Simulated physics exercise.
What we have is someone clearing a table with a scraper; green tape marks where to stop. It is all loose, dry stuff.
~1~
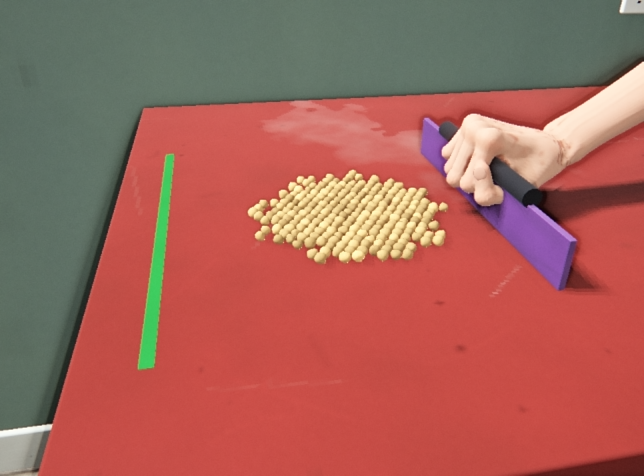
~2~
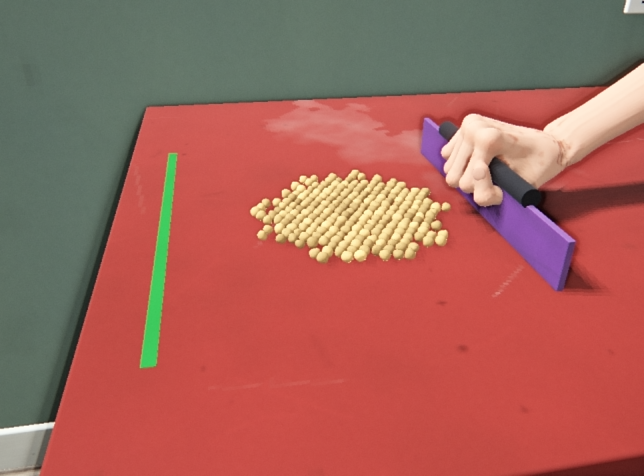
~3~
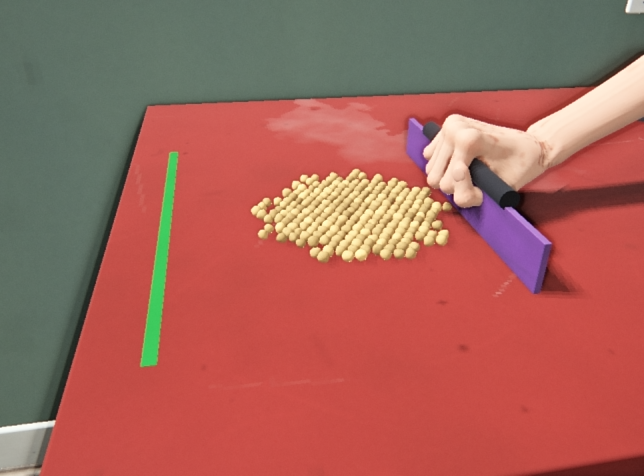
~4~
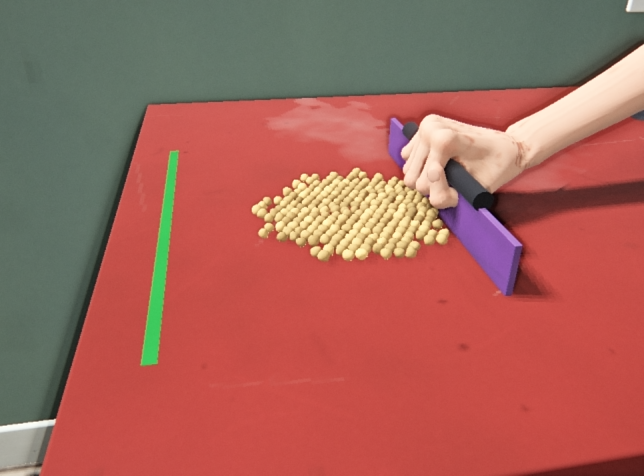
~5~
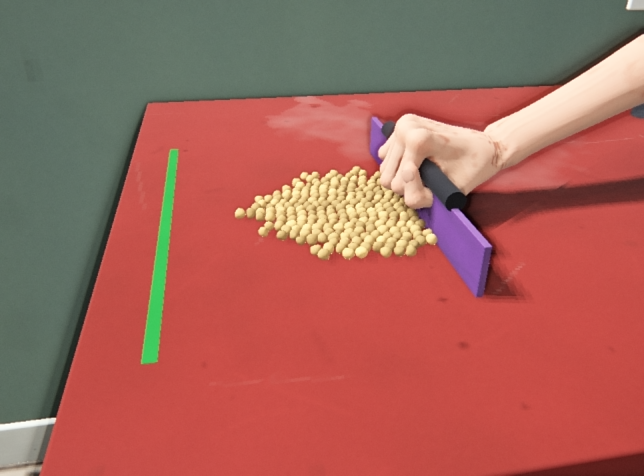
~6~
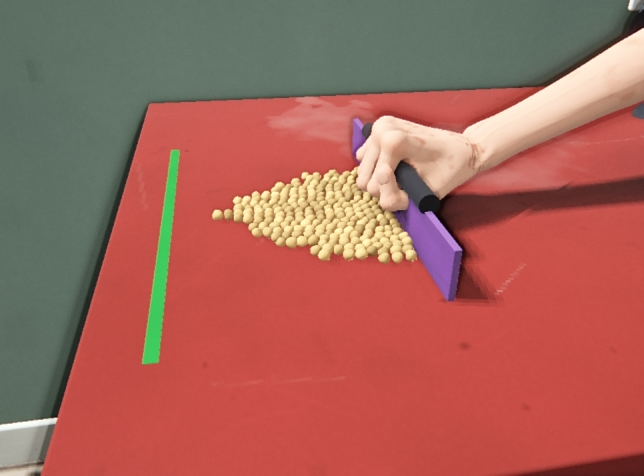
A hand holding a purple scraper by its black handle rested beside a flat heap of dried chickpeas on a red table, then slid left and pushed them closer to the green tape.
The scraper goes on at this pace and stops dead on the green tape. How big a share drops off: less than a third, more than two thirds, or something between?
It pushes from one third to two thirds off the end.
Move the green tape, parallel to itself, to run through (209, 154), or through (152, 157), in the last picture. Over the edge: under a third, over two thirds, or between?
At the first place under a third, at the second above two thirds.
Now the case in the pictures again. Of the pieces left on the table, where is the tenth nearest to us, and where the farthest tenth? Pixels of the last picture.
Near end (131, 288), far end (148, 179).
Shortly afterwards, scraper still moving, near (274, 176); heap all on the table, its front near (114, 220).
Next, scraper stopped at the green tape; heap near half over the edge.
In the end, scraper stopped at the green tape; heap near half over the edge.
